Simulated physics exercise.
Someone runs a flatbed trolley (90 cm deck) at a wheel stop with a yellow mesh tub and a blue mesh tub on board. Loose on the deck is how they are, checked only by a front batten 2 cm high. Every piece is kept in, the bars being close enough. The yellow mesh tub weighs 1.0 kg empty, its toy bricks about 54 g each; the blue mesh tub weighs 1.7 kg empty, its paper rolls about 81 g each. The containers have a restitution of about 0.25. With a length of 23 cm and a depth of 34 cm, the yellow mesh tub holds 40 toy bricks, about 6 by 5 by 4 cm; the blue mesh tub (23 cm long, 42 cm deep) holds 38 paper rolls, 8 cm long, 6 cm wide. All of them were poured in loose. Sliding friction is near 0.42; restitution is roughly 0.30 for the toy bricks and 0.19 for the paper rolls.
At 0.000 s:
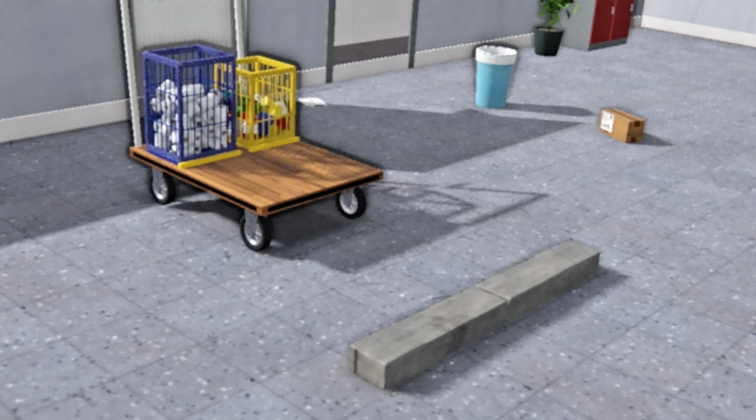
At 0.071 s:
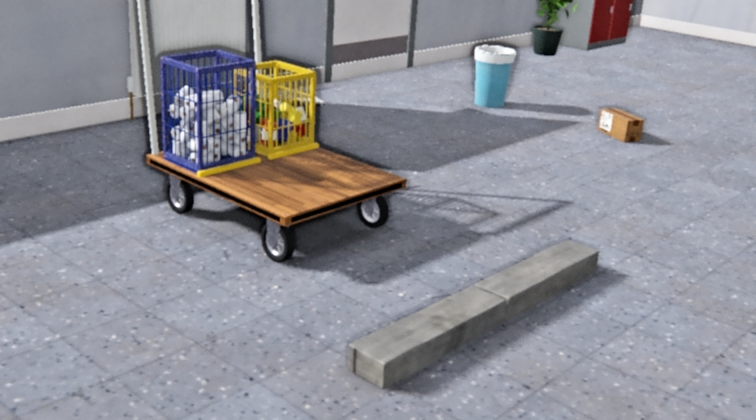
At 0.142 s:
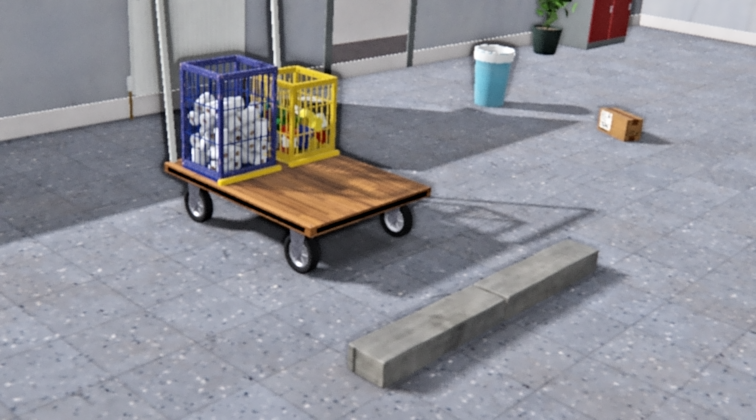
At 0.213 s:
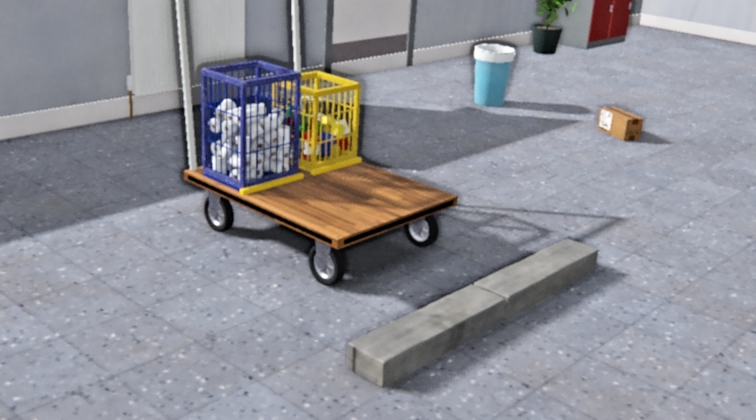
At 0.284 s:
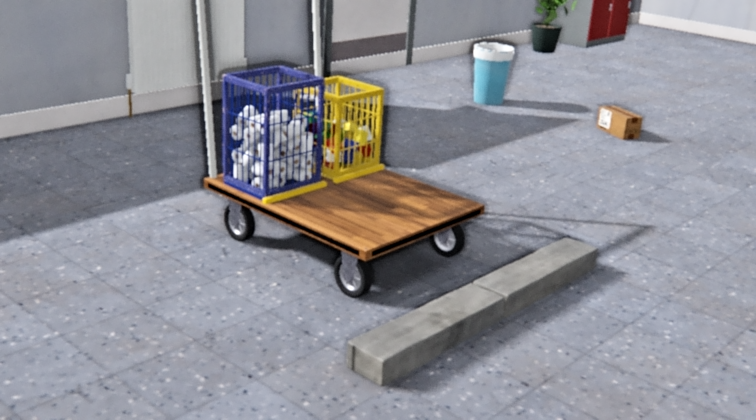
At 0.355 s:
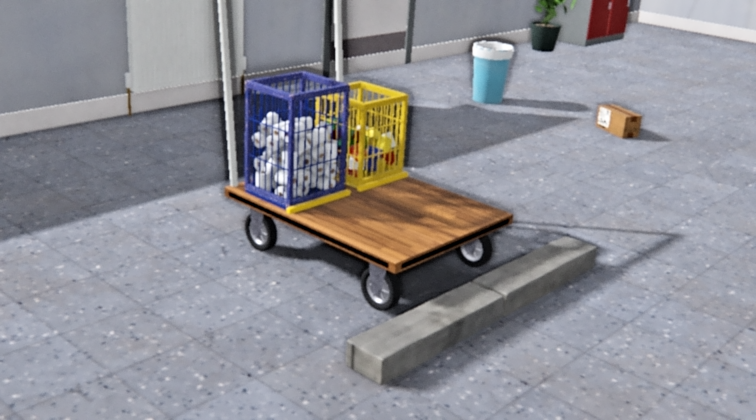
In a grey-tiled hallway, a wooden flatbed trolley carrying blue and yellow mesh tubs rolls rightward, drawing nearer a low concrete bar.
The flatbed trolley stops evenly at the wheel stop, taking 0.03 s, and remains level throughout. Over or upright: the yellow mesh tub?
My guess is it does not go down.
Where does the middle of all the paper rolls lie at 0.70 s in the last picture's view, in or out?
Near (349, 174) in pixels.
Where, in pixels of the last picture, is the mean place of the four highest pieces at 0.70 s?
Their centre sits close to pixel (349, 147).
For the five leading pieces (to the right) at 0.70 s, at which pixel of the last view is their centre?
(368, 184).
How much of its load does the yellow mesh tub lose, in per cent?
I'd put it at around 0 percent of them.
After 0.40 s, the stop begins.
After 0.52 s, the yellow mesh tub leans 17° with 0 of 40 out and the blue mesh tub leans 27° with 0 of 38 out.
After 0.70 s, the yellow mesh tub leans 13° with 0 of 40 out and the blue mesh tub leans 70° with 0 of 38 out.
After 1.00 s, the yellow mesh tub is upright with 0 of 40 out and the blue mesh tub is down with 8 of 38 out.
When it is over (at 1.57 s), the yellow mesh tub is upright with 0 of 40 out and the blue mesh tub is down with 11 of 38 out. Greatest lean of the yellow mesh tub, 20°.
